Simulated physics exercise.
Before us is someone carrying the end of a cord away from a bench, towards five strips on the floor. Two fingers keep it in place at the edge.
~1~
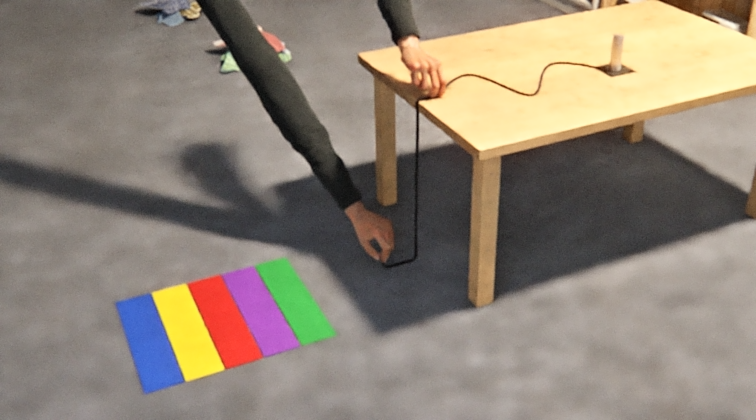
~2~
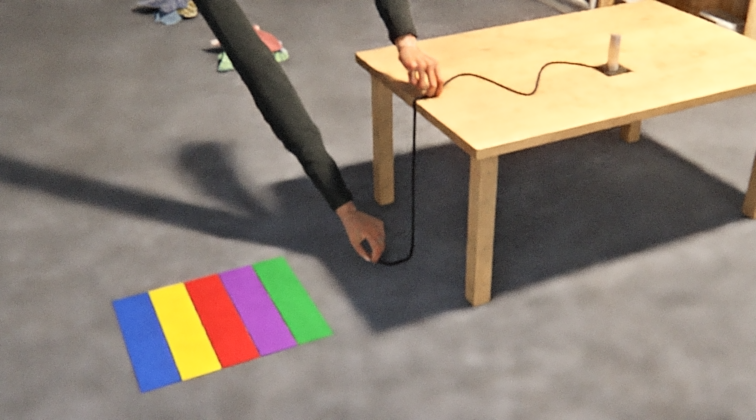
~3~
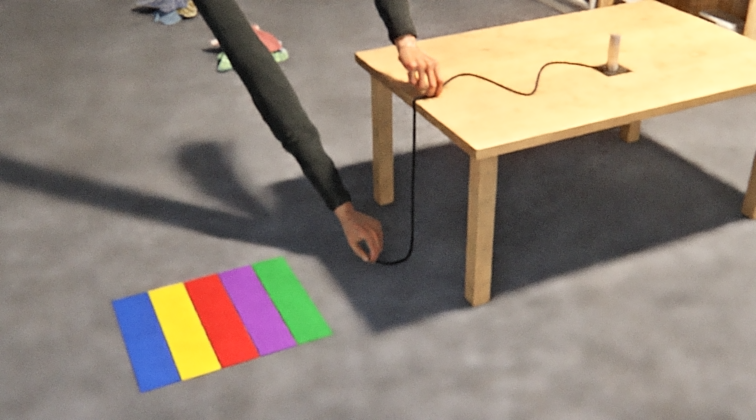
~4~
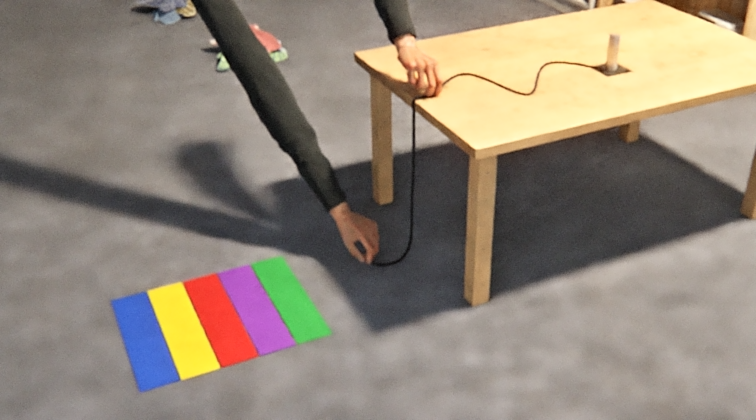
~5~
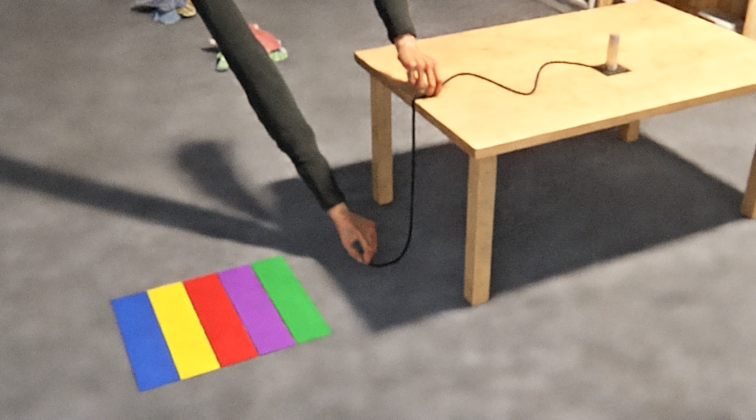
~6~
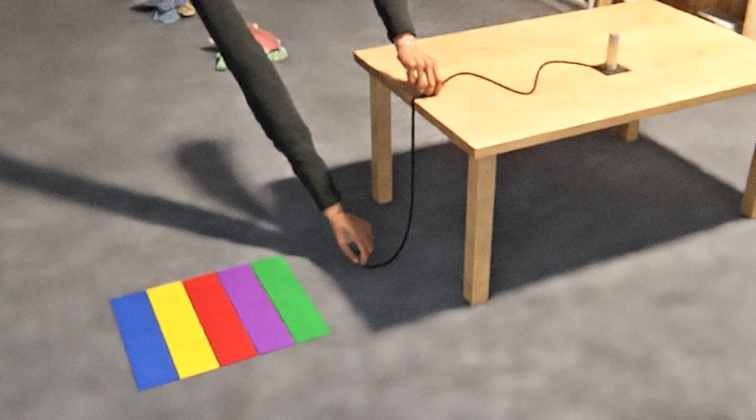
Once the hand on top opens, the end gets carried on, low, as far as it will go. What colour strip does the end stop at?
Blue.
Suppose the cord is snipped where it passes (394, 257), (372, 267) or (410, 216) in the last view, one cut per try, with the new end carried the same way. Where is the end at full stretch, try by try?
One spot per try: (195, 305), (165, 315), and (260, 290).
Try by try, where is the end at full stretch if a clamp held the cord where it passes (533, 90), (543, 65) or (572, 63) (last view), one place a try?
Those spots come out as (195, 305), (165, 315) and (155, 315).
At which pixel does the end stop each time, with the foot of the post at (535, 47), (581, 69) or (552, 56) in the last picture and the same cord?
Try by try, about (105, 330), (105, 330) and (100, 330).
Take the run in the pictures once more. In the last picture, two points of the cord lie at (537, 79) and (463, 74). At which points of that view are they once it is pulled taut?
I'd put the first at about (510, 87) and the other at about (398, 121).
Soon after, end near (196, 305); over yellow.
Then, end near (159, 316); over yellow.
At full stretch, end near (136, 322); over blue. It halts on the blue strip.
